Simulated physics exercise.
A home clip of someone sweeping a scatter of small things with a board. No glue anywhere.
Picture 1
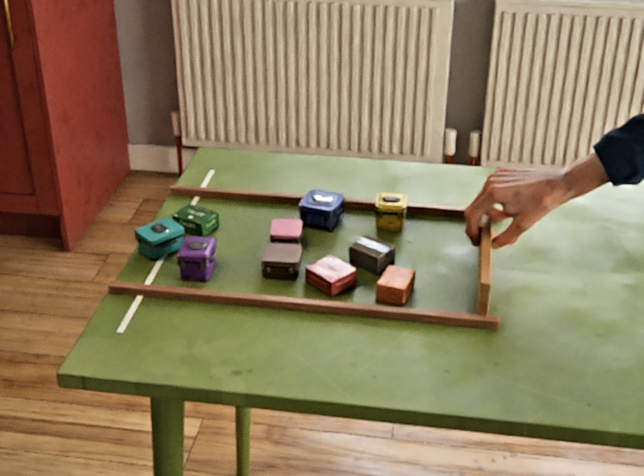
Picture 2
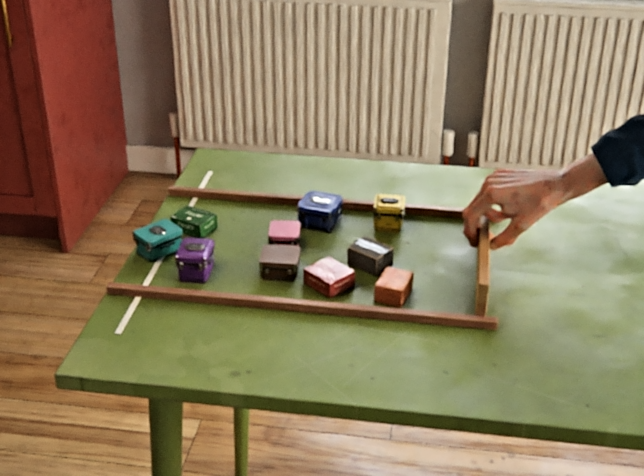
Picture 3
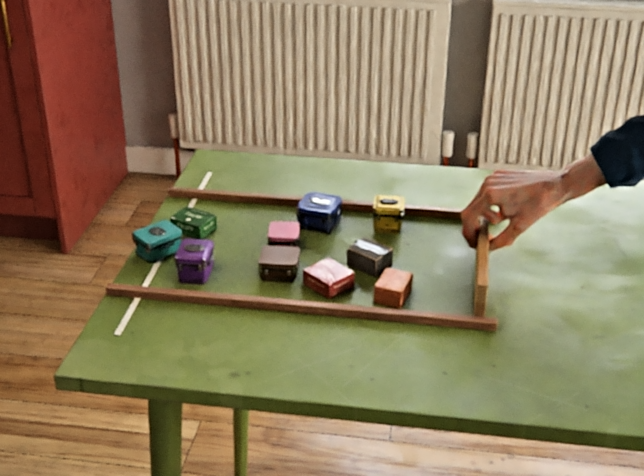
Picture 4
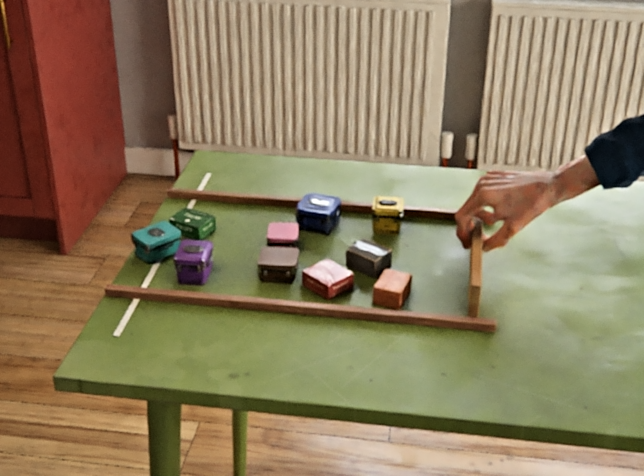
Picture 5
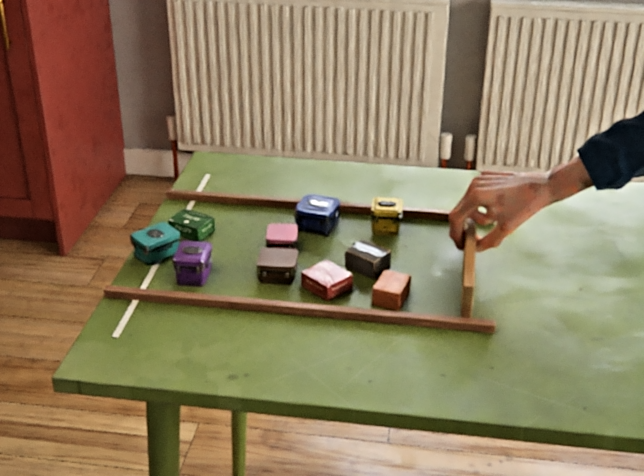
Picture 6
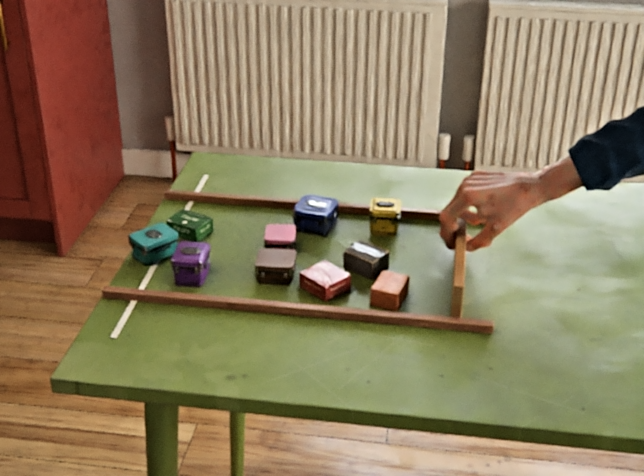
A hand slides a wooden board slightly left between two rails toward small colourful boxes.
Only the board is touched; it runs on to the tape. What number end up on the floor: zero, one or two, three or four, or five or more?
Outcome: The number that fall off is five or more.
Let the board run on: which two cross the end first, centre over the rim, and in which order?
They are the purple case, the turquoise case.
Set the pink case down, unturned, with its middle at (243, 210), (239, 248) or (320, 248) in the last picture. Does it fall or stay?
In that order, it comes down; stays on; survives.
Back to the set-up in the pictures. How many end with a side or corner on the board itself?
That makes 4.
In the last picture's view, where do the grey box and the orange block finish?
First (142, 247), then (133, 270).
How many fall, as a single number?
The count is 6.
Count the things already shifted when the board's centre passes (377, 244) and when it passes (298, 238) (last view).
4 and 6.
Soon after, none off yet; turquoise case at rest near (155, 245); green box at rest near (190, 225); purple case at rest near (192, 263).
Then, none off yet; turquoise case moved a little near (143, 239); green box moved a little near (175, 227); purple case moved well along near (119, 260).
By the end, the number that fall off is five or more; fallen, red box, blue case, brown case, purple case, green box and turquoise case.
